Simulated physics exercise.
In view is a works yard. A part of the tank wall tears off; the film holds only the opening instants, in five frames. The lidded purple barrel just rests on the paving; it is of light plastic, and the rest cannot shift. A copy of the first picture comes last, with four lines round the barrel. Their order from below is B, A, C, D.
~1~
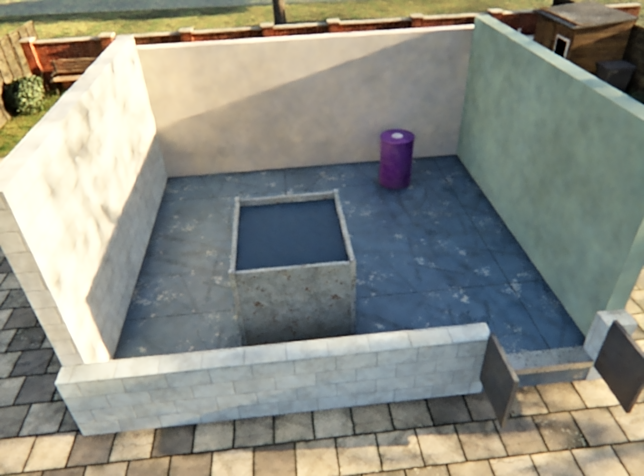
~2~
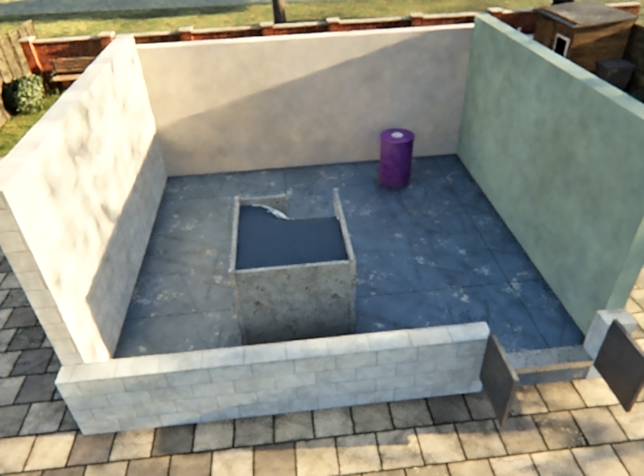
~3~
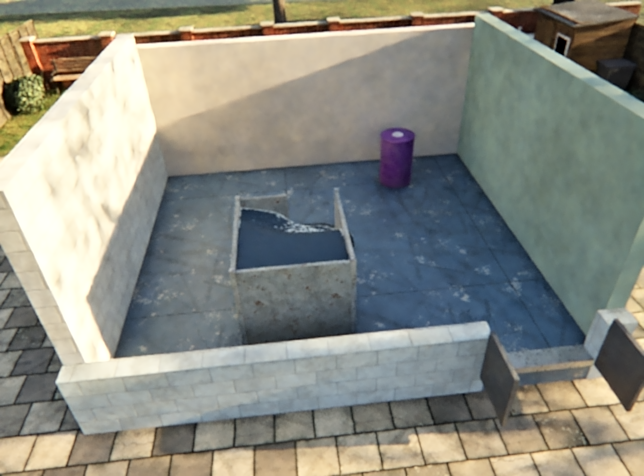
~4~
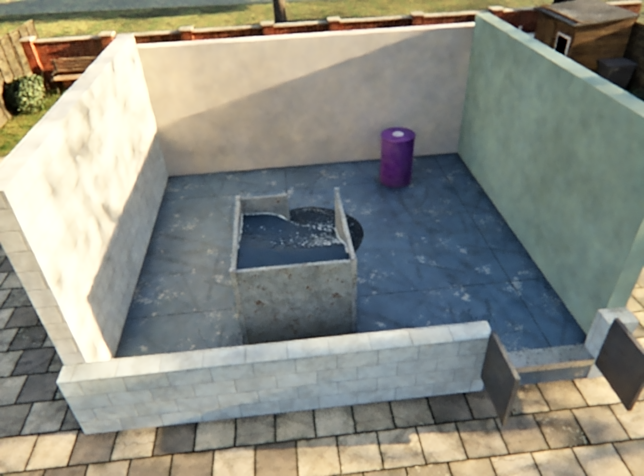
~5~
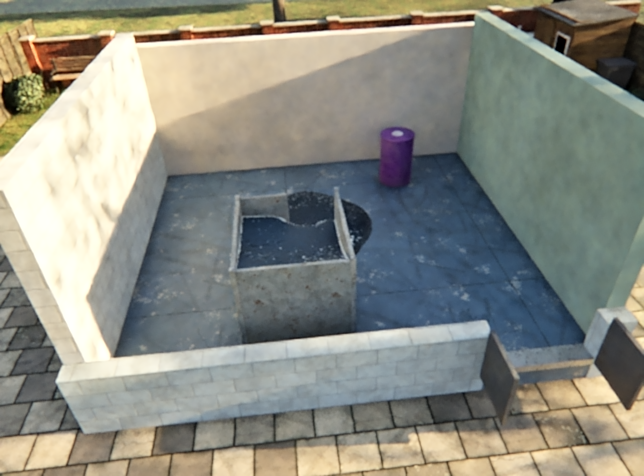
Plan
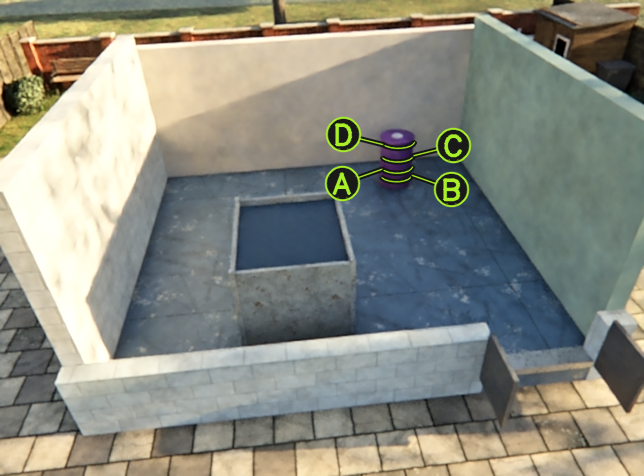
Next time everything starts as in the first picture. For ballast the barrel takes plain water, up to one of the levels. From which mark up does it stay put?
I would pick mark A.
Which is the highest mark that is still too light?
It is B.
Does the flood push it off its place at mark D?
No.
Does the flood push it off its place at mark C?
No, not at all.
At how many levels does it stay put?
Three of them.
On the marked copy, A at (399, 173); B at (399, 181); C at (400, 161); D at (401, 148); from the bottom up B, A, C, D.
With A, it does not move.
With B, it is pushed about twice its own width away.
With C, it does not move.
With D, it does not move.
